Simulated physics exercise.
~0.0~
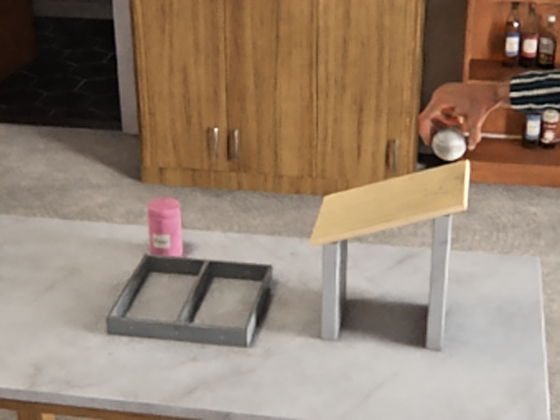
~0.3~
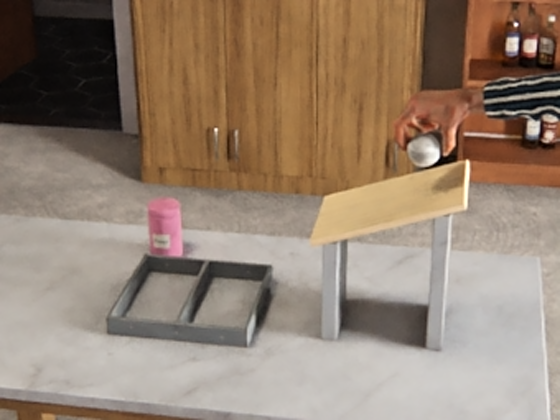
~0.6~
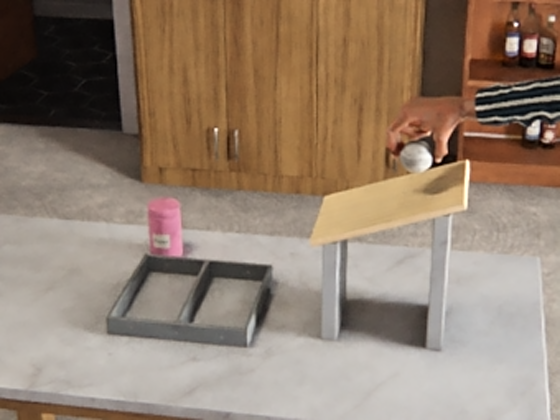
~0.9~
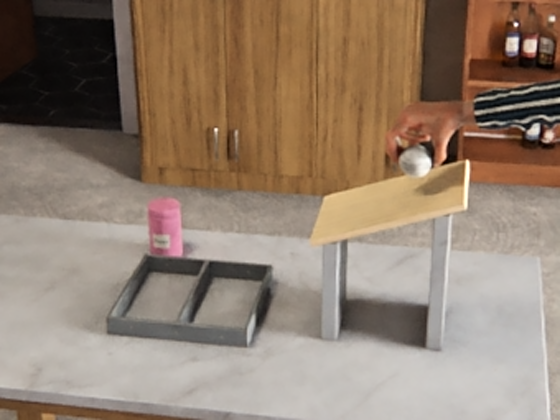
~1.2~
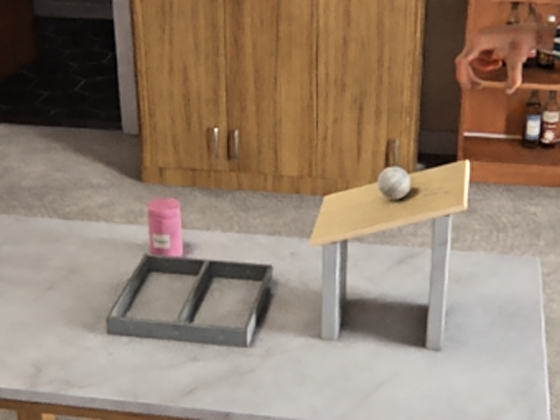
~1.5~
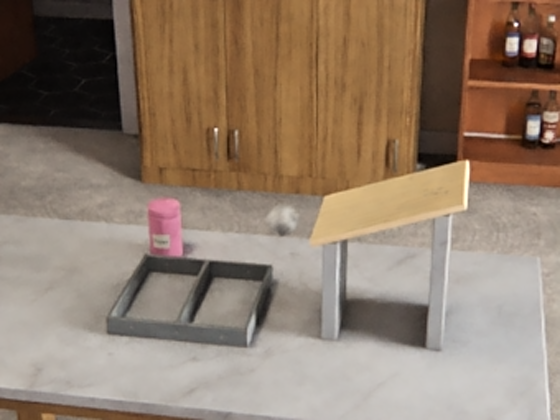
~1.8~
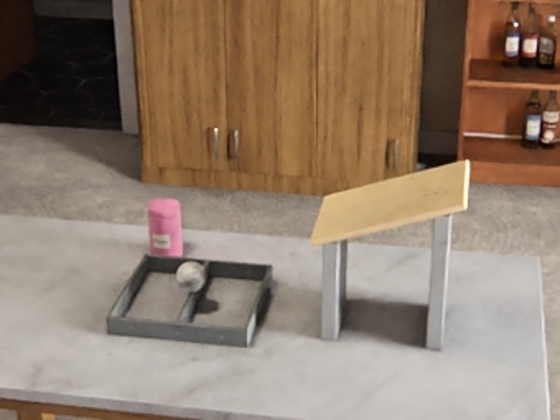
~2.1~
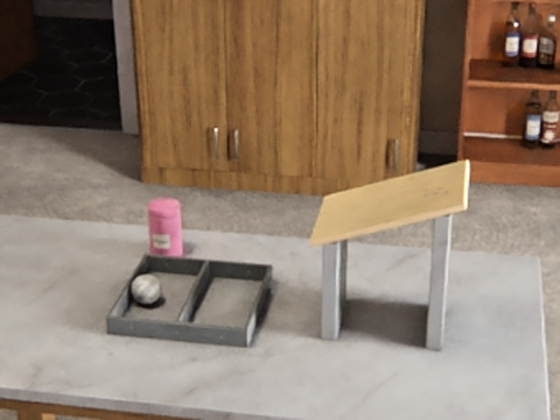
White ball released by a hand rolling left down a sloping board, flying off and settling in the tray's left bay.
